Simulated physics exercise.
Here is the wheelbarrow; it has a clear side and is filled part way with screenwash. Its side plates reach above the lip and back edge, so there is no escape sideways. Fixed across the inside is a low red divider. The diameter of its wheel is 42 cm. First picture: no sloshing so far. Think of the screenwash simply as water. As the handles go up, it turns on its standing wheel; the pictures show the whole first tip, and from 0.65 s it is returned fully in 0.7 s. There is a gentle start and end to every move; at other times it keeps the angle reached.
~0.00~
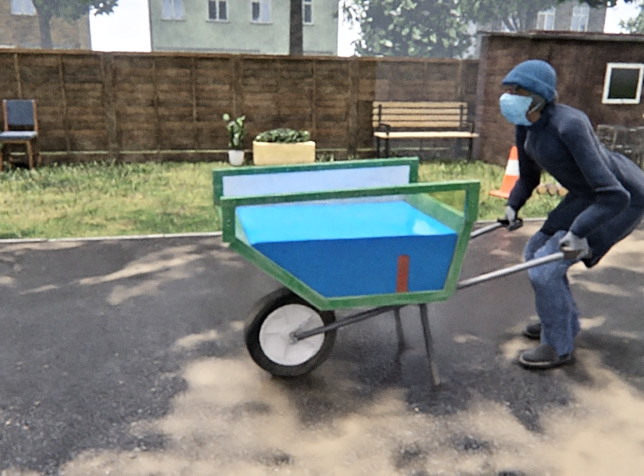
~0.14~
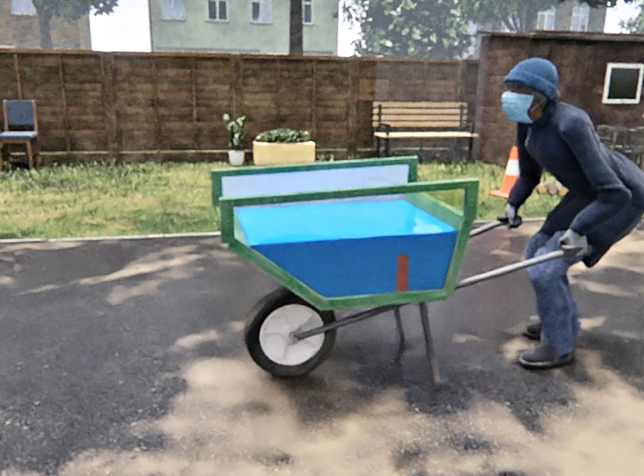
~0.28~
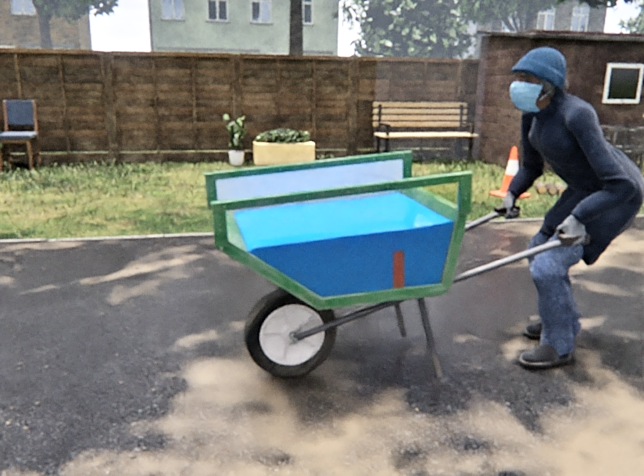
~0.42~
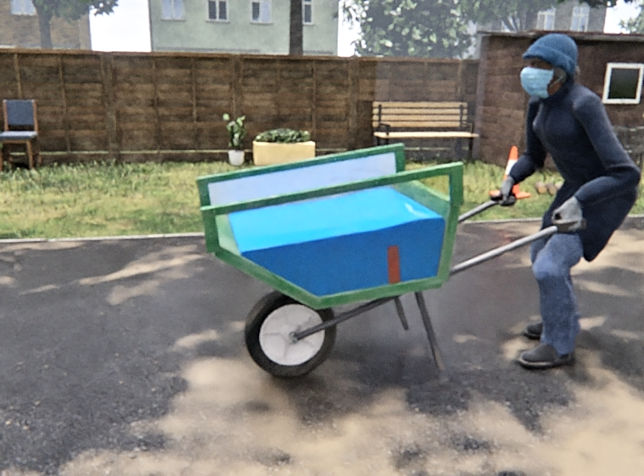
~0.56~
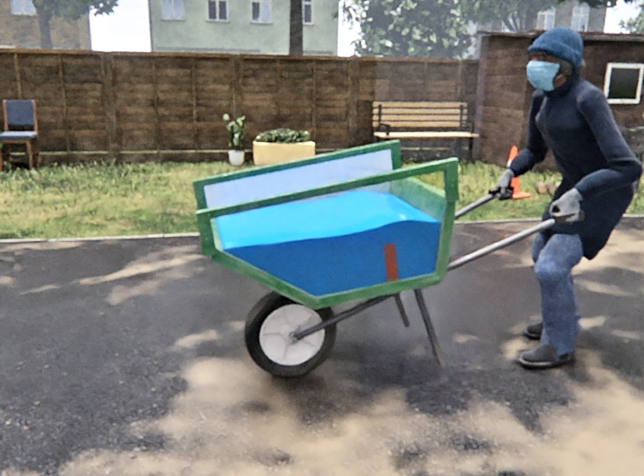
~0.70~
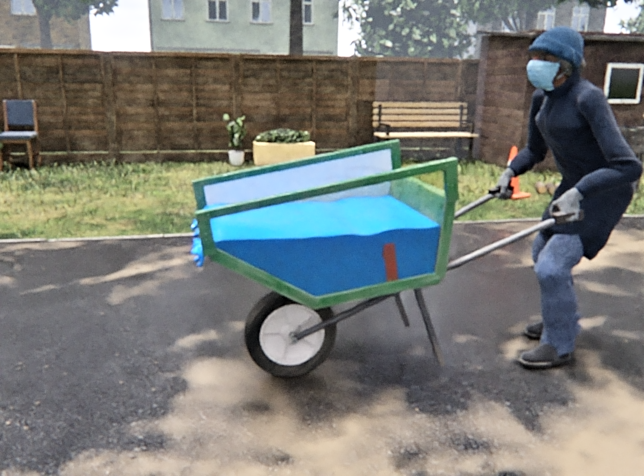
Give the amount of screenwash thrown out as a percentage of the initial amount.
Roughly 15 percent of the screenwash is thrown out.
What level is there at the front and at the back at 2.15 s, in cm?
Front level 20 cm, back level 22 cm.
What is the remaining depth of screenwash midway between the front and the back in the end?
Roughly 22 cm.
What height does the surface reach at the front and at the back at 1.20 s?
I'd say some 22 centimetres in front and some 16 centimetres behind.
After 1.20 s the surface stands 22 cm on the front, 16 cm on the back; the loss stands at 13 per cent, over the front.
After 1.70 s the surface stands 21 cm on the front, 23 cm on the back; the loss stands at 14 per cent, over the front.
After 2.15 s the surface stands 19 cm on the front, 22 cm on the back; the loss stands at 15 per cent, over the front.
After 4.24 s the loss stands at 15 per cent, over the front, 14 of 96 litres.
